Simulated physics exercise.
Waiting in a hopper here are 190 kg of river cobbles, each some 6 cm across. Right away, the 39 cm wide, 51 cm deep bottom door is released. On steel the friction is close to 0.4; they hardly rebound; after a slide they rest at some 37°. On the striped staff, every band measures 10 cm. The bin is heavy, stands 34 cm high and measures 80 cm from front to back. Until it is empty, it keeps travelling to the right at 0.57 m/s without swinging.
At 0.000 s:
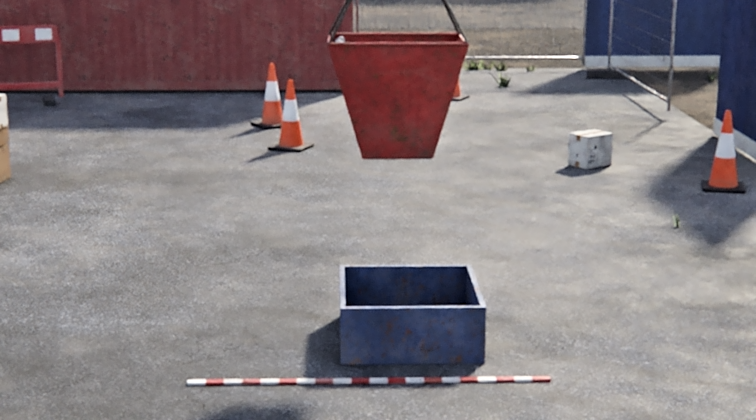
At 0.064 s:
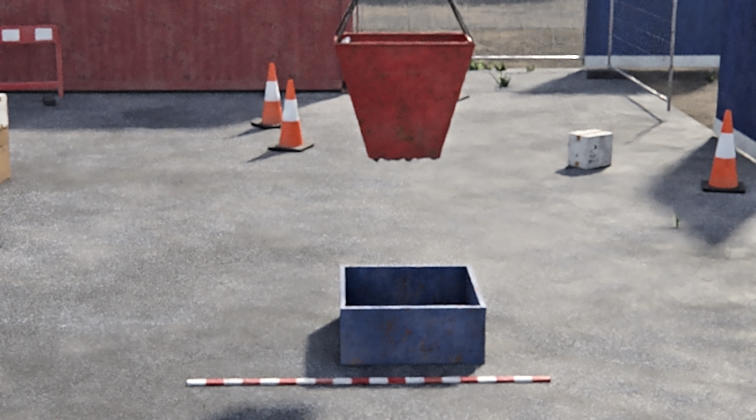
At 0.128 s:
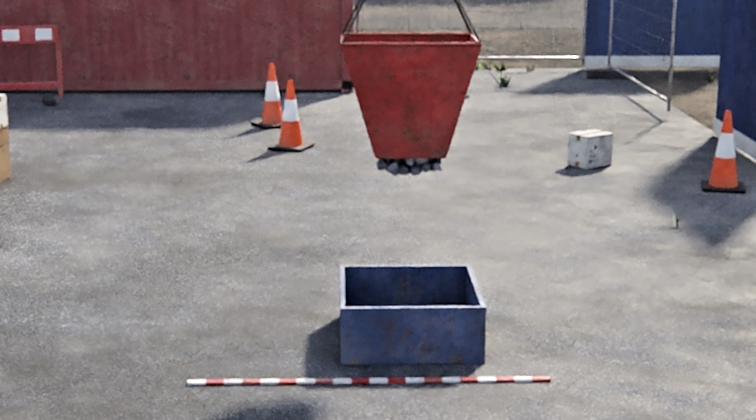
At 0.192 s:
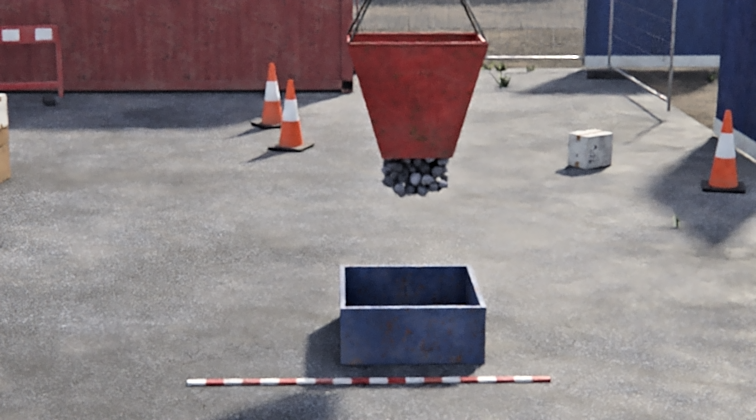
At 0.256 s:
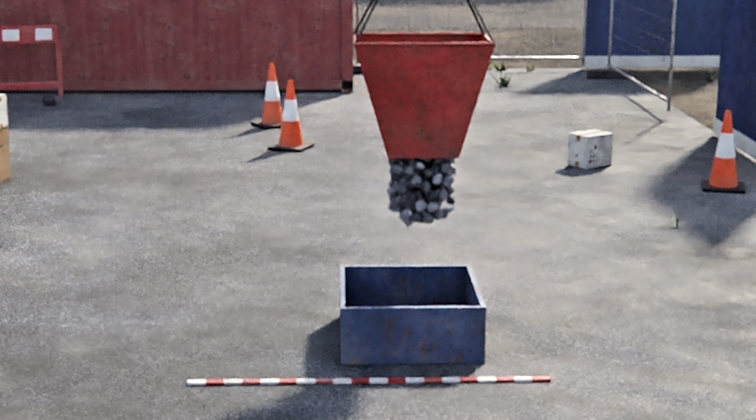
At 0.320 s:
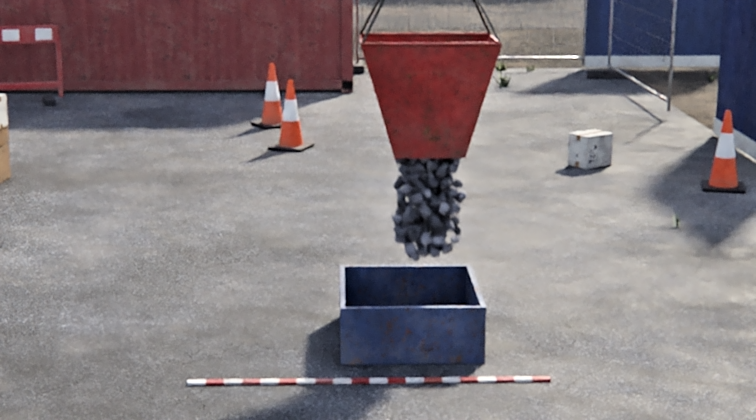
A large red hopper hangs from dark lines over a sunlit grey paved yard, seen from slightly above by a still camera. Below it sits an open blue box behind a red-and-white striped staff, with orange-and-white cones, a pale block, a red wall and fencing behind. The hopper drifts slowly right, then grey stones emerge from its base and pour downward in a lengthening column above the box.
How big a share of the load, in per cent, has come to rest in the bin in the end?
Some 82 per cent has come to rest there.
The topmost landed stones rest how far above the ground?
Height at rest: Around 34 cm.
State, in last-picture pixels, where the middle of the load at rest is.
They settle centred roughly at (432, 320).
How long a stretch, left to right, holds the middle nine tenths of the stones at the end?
Around 130 centimetres.
After 0.7 s, 0 % in the hopper, 88 % falling or lying in the bin, 12 % falling or lying beside or right of the bin; the stones farthest right are at (512, 308).
After 1.1 s, 0 % in the hopper, 82 % falling or lying in the bin, 18 % falling or lying beside or right of the bin; the stones farthest right are at (599, 322).
After 1.7 s, 0 % in the hopper, 82 % falling or lying in the bin, 18 % falling or lying beside or right of the bin; the stones farthest right are at (667, 324).
After 2.6 s, 0 % in the hopper, 82 % falling or lying in the bin, 18 % falling or lying beside or right of the bin; the stones farthest right are at (674, 326).
After 4.5 s, 0 % in the hopper, 82 % in the bin, 18 % beside or right of the bin; the stones farthest right are at (674, 326).
